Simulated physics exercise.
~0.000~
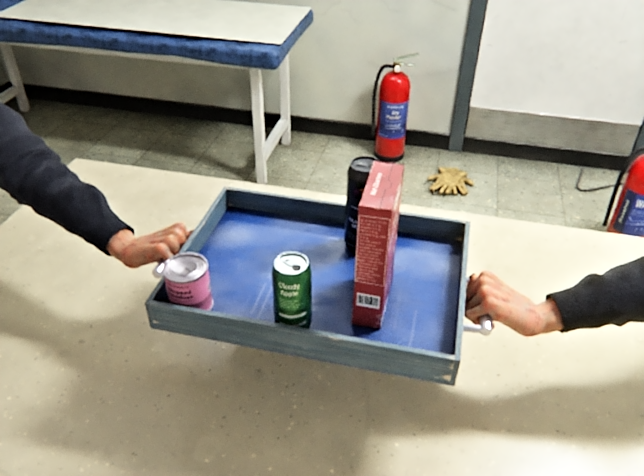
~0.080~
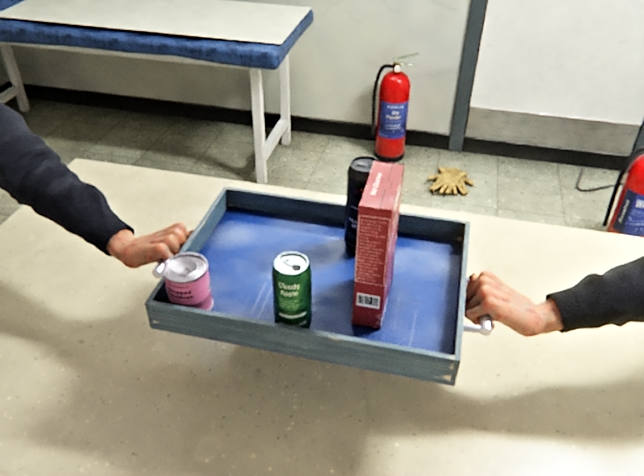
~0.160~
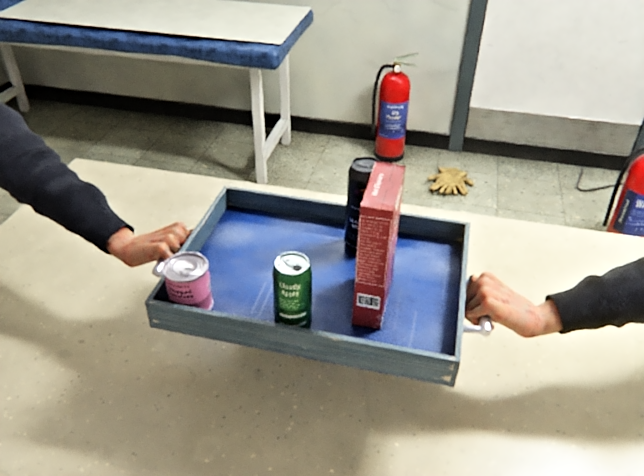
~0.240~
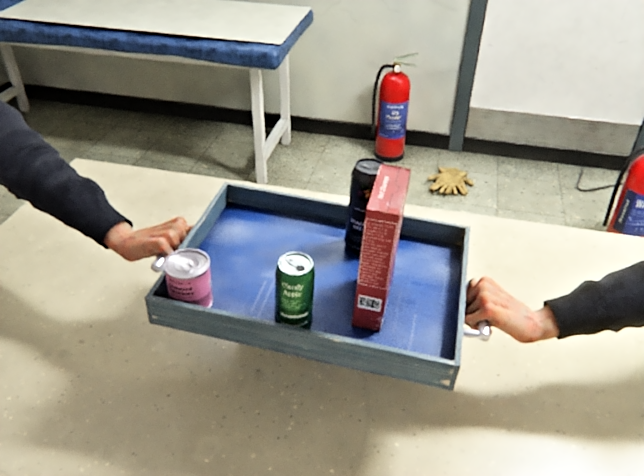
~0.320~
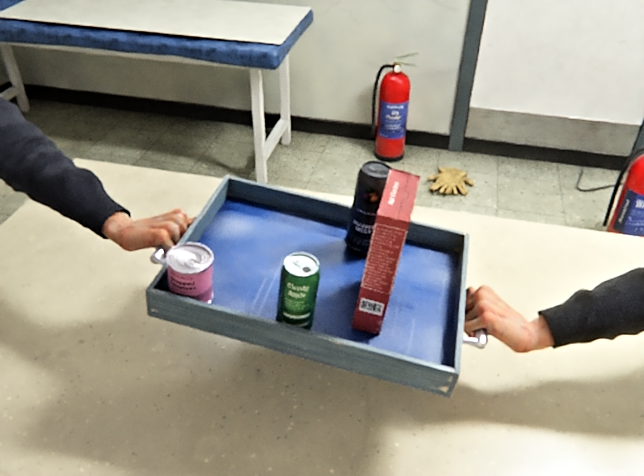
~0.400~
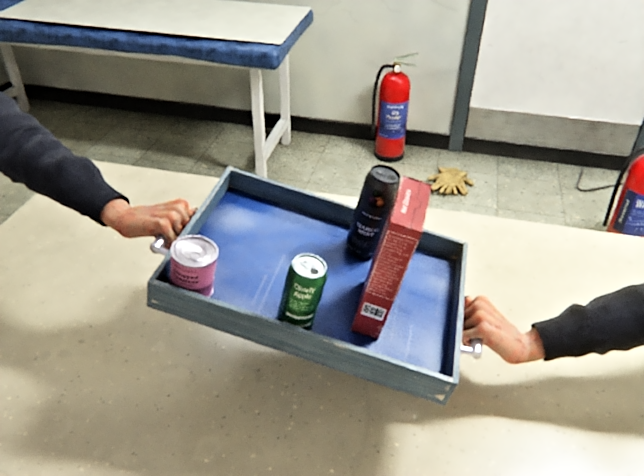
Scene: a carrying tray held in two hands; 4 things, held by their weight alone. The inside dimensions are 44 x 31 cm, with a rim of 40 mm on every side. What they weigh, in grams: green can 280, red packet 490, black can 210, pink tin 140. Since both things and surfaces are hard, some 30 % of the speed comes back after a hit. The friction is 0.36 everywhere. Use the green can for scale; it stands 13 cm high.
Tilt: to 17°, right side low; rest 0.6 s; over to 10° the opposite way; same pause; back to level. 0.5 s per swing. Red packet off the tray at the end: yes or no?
Yes.
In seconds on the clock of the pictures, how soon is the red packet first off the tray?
Time: Roughly 0.8 s.
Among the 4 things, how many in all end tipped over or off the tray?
It adds up to 1.
After 1.10 s, tray tilted 17°, right edge down; red packet now off the tray.
After 1.50 s, tray tilted 1°, left edge down.
At rest (3.3 s), off the tray, red packet; the other 3 in place, give or take 5 cm. Seen from the same camera at the end, red packet near (555, 399).
